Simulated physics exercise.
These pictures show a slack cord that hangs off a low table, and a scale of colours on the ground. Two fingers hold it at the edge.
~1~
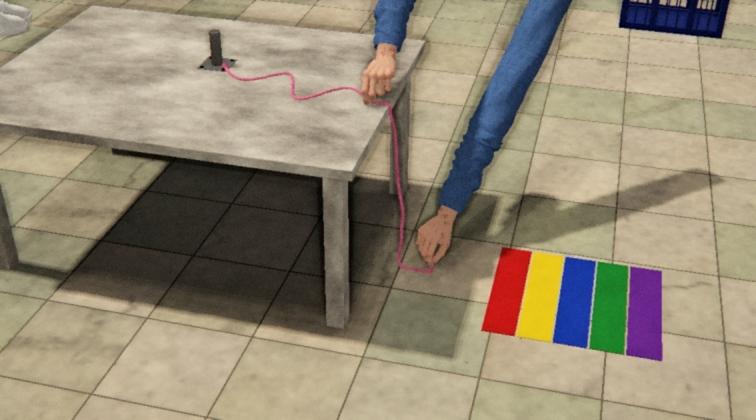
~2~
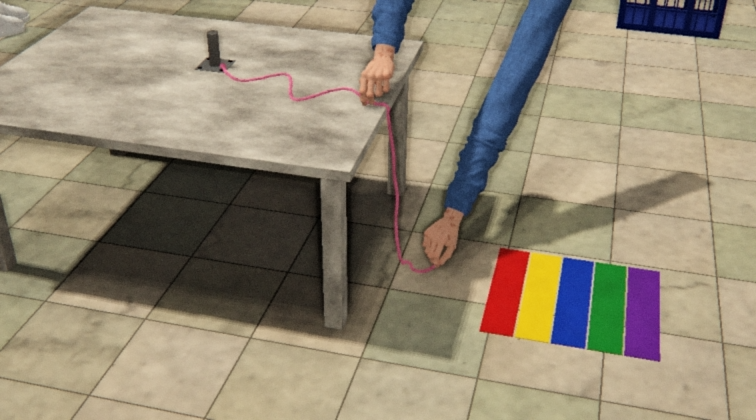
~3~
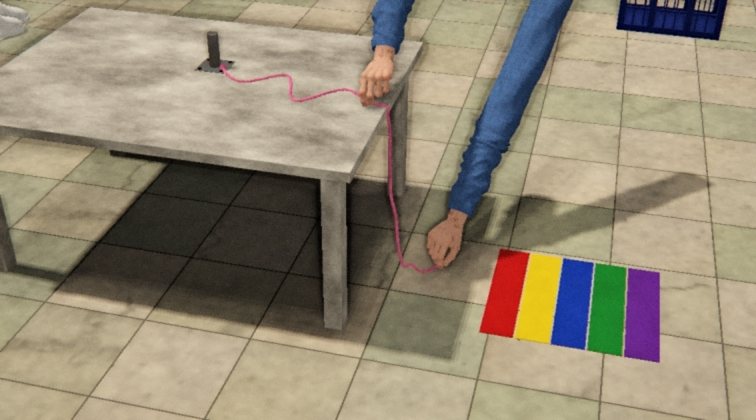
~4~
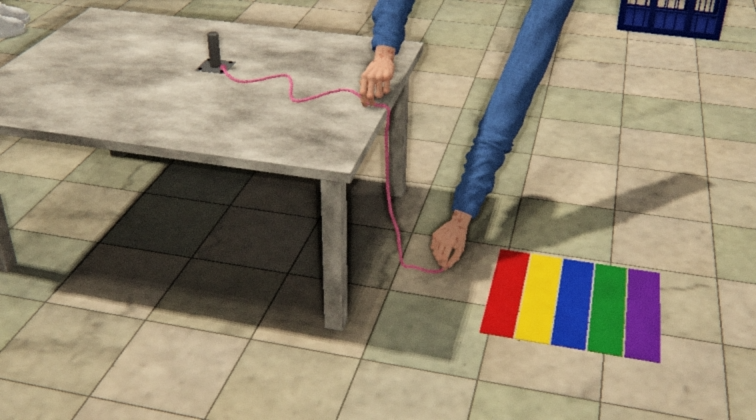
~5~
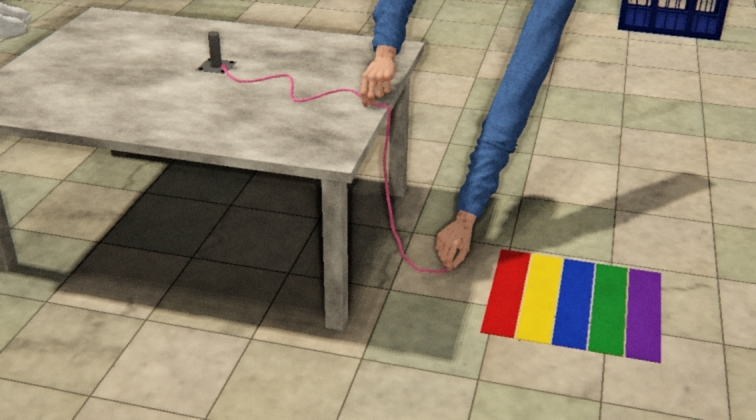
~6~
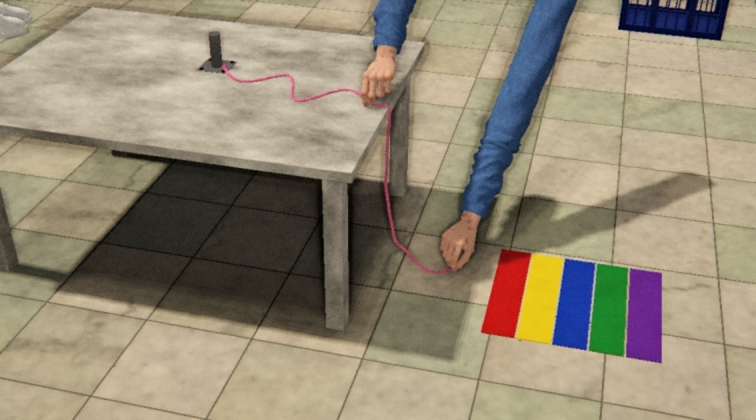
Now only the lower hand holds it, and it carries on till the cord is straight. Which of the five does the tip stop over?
It gets as far as the purple strip.
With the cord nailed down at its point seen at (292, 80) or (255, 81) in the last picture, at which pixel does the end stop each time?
In that order: (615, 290) and (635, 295).
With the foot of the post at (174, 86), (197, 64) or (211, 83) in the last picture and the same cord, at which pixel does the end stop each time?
Try by try, around (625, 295), (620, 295) and (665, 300).
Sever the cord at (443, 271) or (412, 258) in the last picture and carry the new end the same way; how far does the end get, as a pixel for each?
The places are (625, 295) and (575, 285).
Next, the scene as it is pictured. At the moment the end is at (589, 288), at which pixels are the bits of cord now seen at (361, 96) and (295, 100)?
They go to (405, 137) and to (362, 90).
Early on, end near (589, 288); over blue.
Midway, end near (628, 294); over green.
At the end of the slack, end near (650, 297); over purple. The purple one.
